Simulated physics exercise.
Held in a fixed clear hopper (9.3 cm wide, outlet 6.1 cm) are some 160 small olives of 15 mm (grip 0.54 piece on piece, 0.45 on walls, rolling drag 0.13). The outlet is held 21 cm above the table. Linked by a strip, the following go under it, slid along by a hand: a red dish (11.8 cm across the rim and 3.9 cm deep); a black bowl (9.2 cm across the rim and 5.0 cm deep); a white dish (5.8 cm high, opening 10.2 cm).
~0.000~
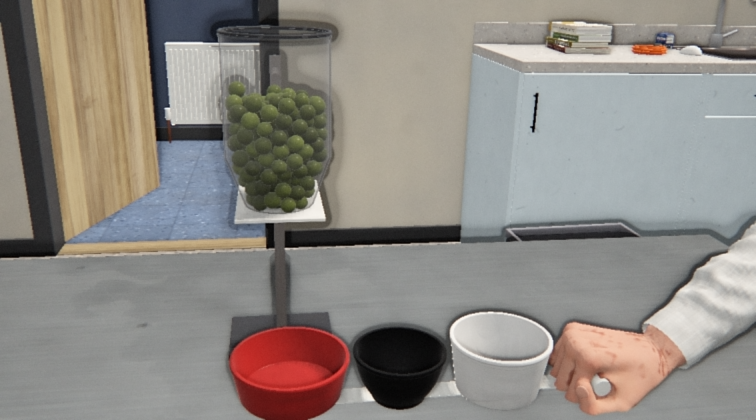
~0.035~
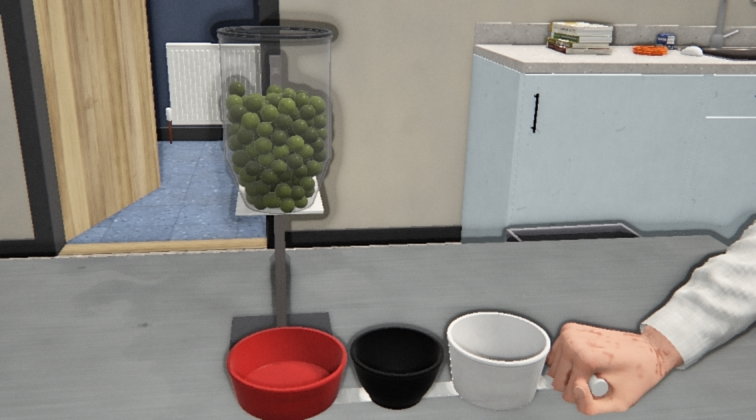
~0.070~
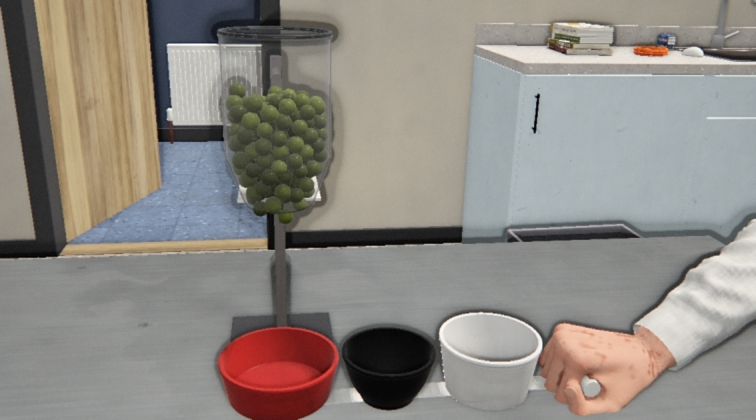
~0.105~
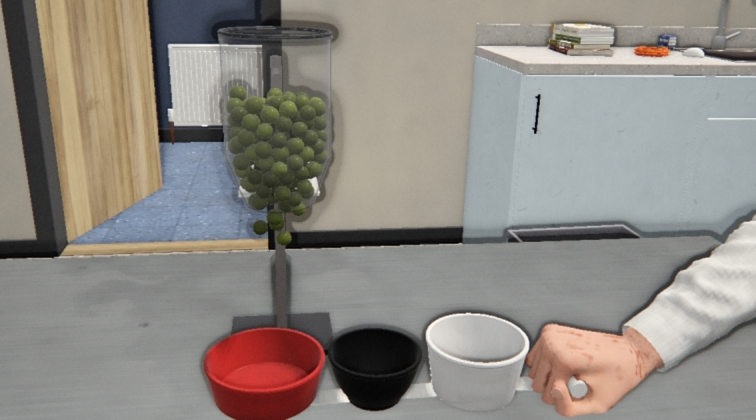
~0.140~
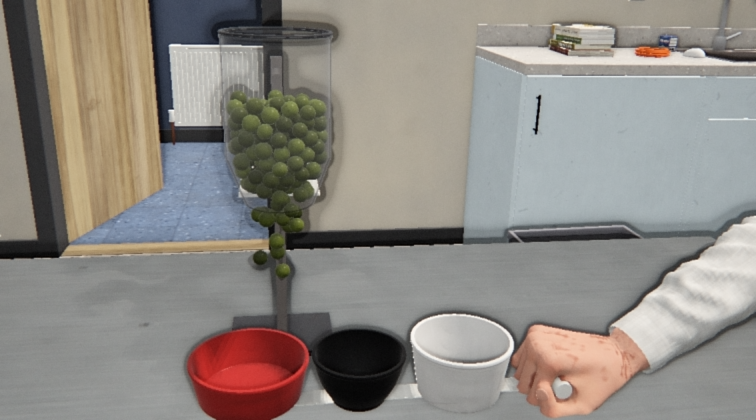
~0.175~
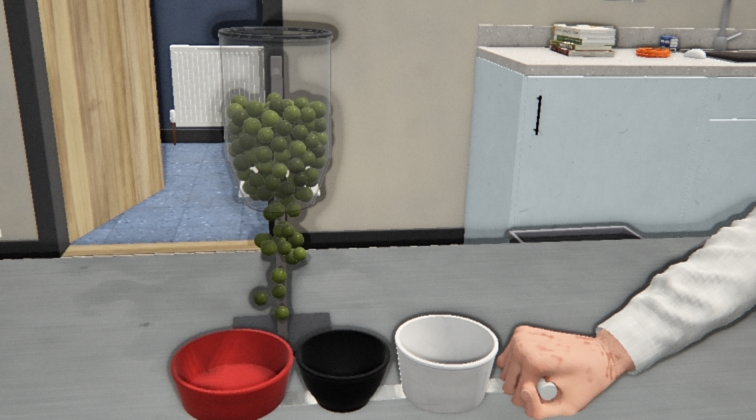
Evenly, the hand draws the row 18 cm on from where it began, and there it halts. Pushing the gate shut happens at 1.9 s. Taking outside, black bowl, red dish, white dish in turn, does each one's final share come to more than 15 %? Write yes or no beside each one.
Outside everything yes, black bowl yes, red dish no, white dish yes.
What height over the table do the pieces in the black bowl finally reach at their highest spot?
Near 6.5 cm.
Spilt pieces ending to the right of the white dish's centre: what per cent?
About 10 percent.
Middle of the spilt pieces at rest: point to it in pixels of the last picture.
(255, 355), roughly.
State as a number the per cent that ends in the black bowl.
Around 40 in a hundred.
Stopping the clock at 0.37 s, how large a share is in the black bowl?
About 25 % so far.
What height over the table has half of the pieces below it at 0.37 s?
22 cm or so.
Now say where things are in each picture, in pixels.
The first frame shows dishes slid 0.0 cm; 0 pieces falling; top of the load at (288, 100); red dish at (290, 356); black bowl at (400, 349); white dish at (501, 336).
The second frame shows dishes slid 0.3 cm; 0 pieces falling; top of the load at (288, 100).
The third frame shows dishes slid 1.1 cm; 1 pieces falling; top of the load at (288, 100).
The fourth frame shows dishes slid 2.6 cm; 4 pieces falling; top of the load at (288, 102).
The fifth frame shows dishes slid 4.2 cm; 13 pieces falling; top of the load at (287, 104).
The sixth frame shows dishes slid 5.8 cm; 18 pieces falling; top of the load at (277, 107); red dish at (233, 358); black bowl at (343, 352); white dish at (446, 339). They move about 47 cm a second.
Then, at 0.37 s, hopper 50 %, black bowl 25 %, in the air 25 %; middle of all pieces on or above the table near (274, 237).
After 0.54 s, white dish 15 %, outside 5 %, hopper 20 %, black bowl 35 %, in the air 25 %; middle of all pieces on or above the table near (260, 304).
After 0.69 s, white dish 25 %, outside 15 %, black bowl 40 %, in the air 20 %; middle of all pieces on or above the table near (264, 354).
After 0.83 s, white dish 30 %, outside 25 %, black bowl 40 %; middle of all pieces on or above the table near (264, 371).
In the end, at 2.5 s, white dish 30 %, red dish 0 %, outside 25 %, hopper 0 %, black bowl 40 %.
